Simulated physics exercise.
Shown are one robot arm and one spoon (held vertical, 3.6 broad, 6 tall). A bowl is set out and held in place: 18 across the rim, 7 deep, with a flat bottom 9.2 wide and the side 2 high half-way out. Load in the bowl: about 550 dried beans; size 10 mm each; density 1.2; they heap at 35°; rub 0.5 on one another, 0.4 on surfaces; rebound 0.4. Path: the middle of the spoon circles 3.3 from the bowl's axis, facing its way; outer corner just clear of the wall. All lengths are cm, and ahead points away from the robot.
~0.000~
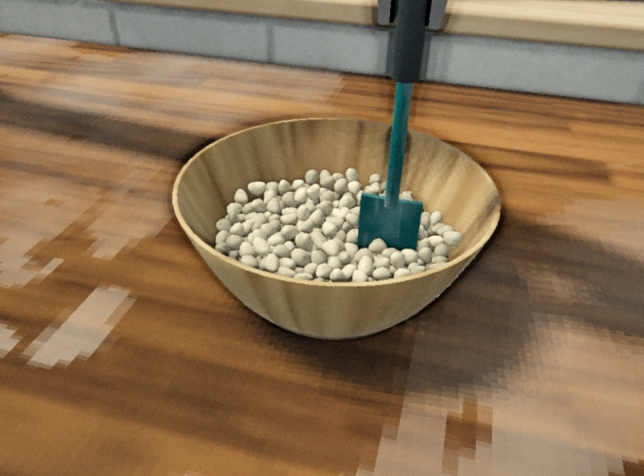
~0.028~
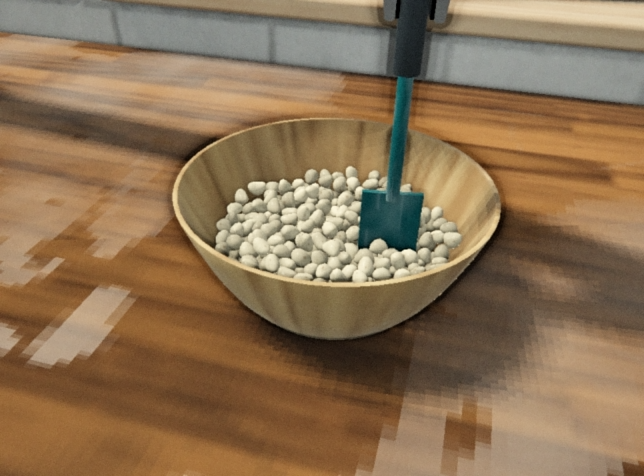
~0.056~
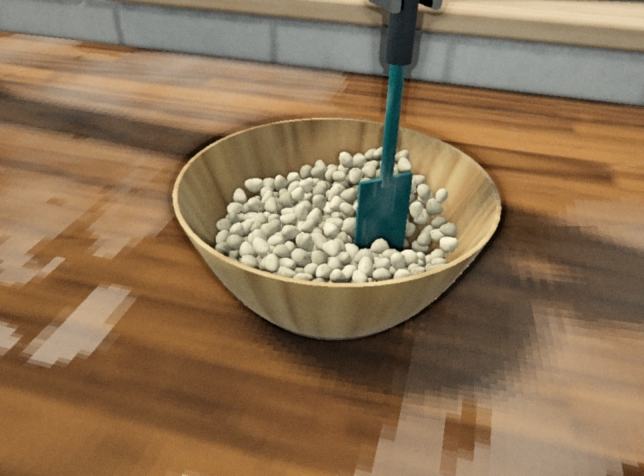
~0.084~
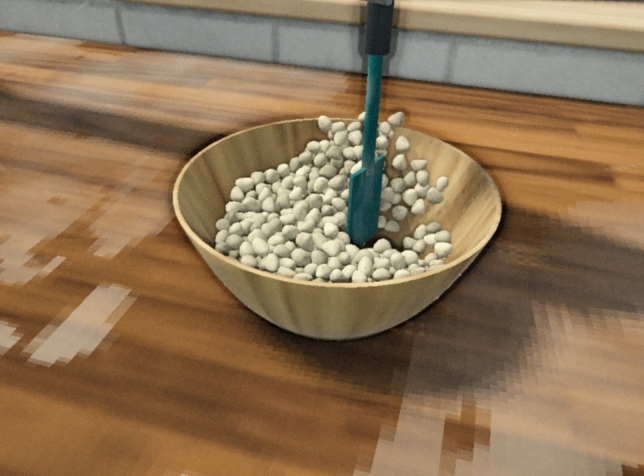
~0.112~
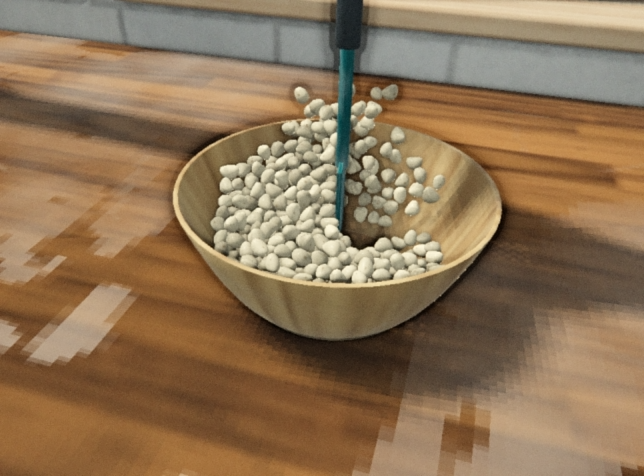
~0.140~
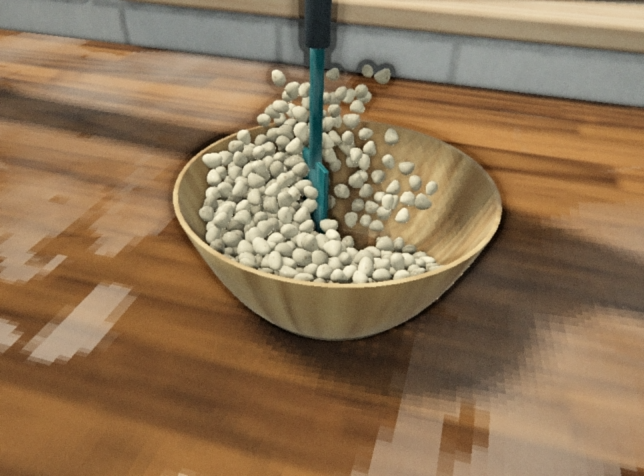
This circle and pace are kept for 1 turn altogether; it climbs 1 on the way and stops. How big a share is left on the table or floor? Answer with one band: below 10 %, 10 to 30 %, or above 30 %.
10 to 30 %.
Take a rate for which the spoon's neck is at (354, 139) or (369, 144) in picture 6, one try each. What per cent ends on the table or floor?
So, roughly 5 percent the first time and 0 percent the second.
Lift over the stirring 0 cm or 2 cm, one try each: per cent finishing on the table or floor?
15 and 15 %.
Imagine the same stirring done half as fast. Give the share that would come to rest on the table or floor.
Estimated share: About 0 per cent.
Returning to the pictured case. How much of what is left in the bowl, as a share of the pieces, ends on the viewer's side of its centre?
Around 50 per cent of what the bowl keeps.
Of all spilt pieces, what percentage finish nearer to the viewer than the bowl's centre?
Roughly 60 per cent.
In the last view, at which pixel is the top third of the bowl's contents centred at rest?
Somewhere close to (391, 238).
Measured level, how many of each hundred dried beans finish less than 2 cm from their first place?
I'd say something near 5 percent.
By 0.22 s, 213° round, highest piece 10 above the table; 517 in the bowl, 29 in flight or on the tool.
By 0.29 s, 297° round, highest piece 11 above the table; 492 in the bowl, 24 on the table or floor, 30 in flight or on the tool.
By 0.53 s, 0° round, highest piece 6 above the table; 459 in the bowl, 85 on the table or floor, 2 in flight or on the tool.
By 1.23 s, 0° round, highest piece 6 above the table; 459 in the bowl, 87 on the table or floor.
Final count, 459 in the bowl, 87 on the table or floor. That is 16 % on the table or floor.
